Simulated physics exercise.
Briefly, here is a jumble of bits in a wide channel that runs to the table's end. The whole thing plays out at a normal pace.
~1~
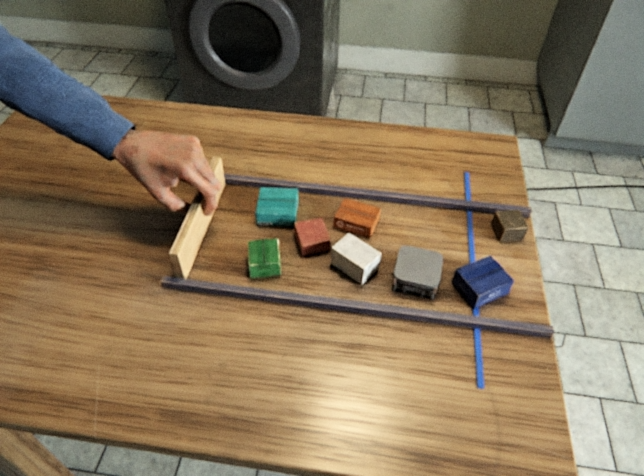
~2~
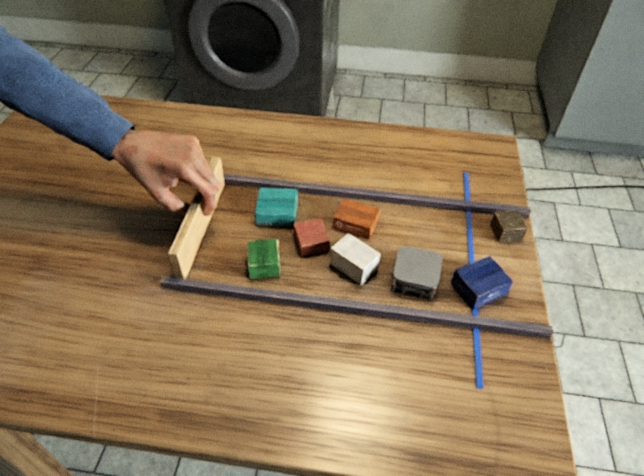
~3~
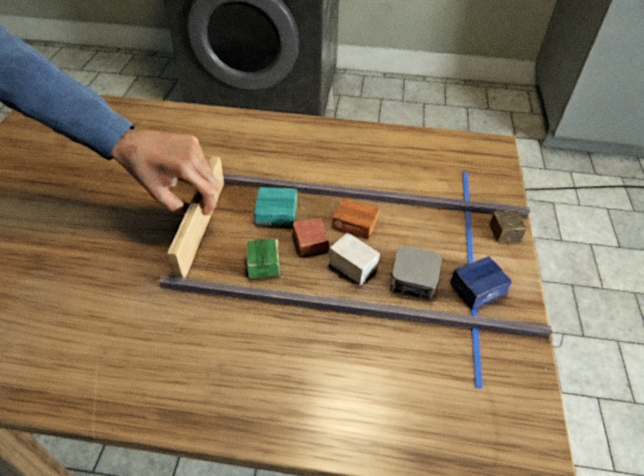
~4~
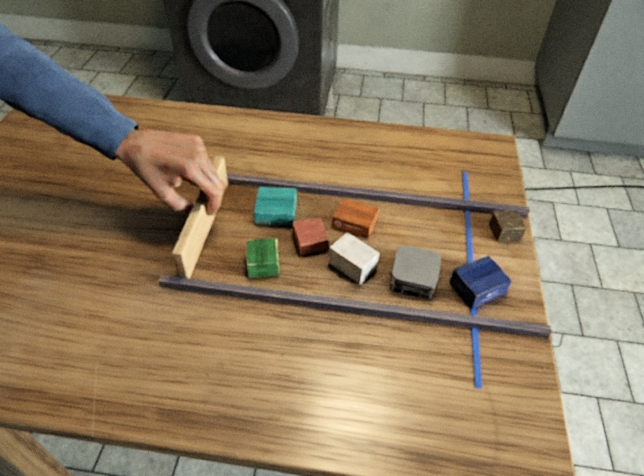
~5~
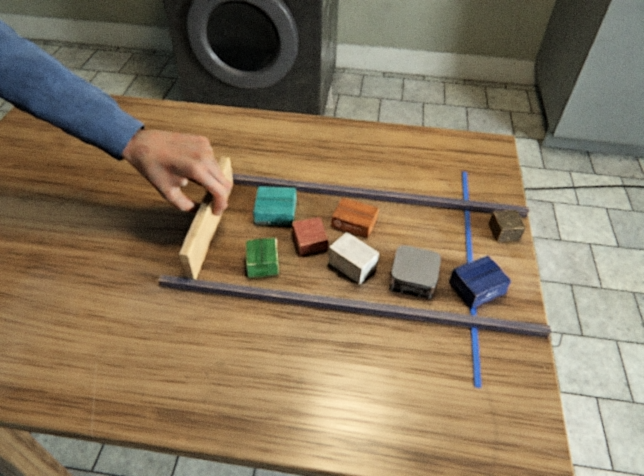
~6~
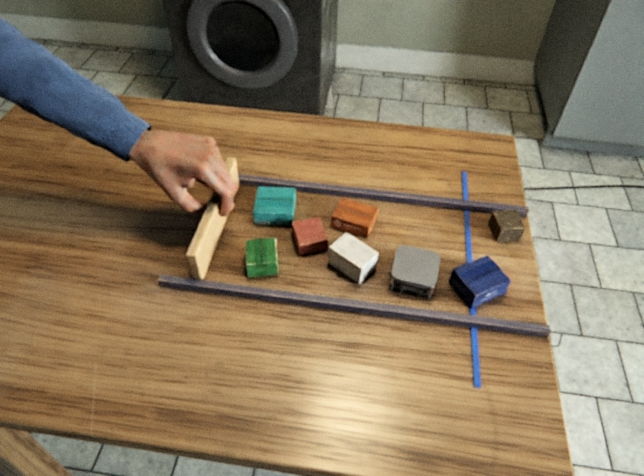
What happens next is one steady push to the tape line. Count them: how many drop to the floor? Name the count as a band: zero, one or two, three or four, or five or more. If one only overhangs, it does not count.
The count falls in the three or four band.
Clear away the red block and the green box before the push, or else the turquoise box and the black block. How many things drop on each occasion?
Fallen: 2 in the first try, 2 in the other.
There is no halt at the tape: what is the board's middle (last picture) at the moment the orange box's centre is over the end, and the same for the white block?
Roughly (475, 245); roughly (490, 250).
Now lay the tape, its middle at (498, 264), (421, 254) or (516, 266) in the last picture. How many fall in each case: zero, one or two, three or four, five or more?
So, taking them in turn, I'd give five or over; one or two; at least five.
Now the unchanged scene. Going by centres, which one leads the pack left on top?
Result - the orange box.
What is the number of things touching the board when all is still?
3.
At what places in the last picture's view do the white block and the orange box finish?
The white block comes to rest close to (526, 271), while the orange box rests close to (530, 237).
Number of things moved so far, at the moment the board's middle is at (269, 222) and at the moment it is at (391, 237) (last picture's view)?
At the one place 2, at the other 7.
Early on, none off yet; black block at rest near (507, 225); blue box at rest near (479, 281); grey case at rest near (415, 272).
A while later, none off yet; black block at rest near (507, 225); blue box travelled about its own width near (512, 287); grey case travelled about its own width near (460, 278).
Further along, one off so far; black block travelled about its own width near (525, 228); blue box in the air near (549, 363); grey case travelled well along near (529, 280).
Finally, the number that fall off is three or four; lost, grey case, blue box and black block.
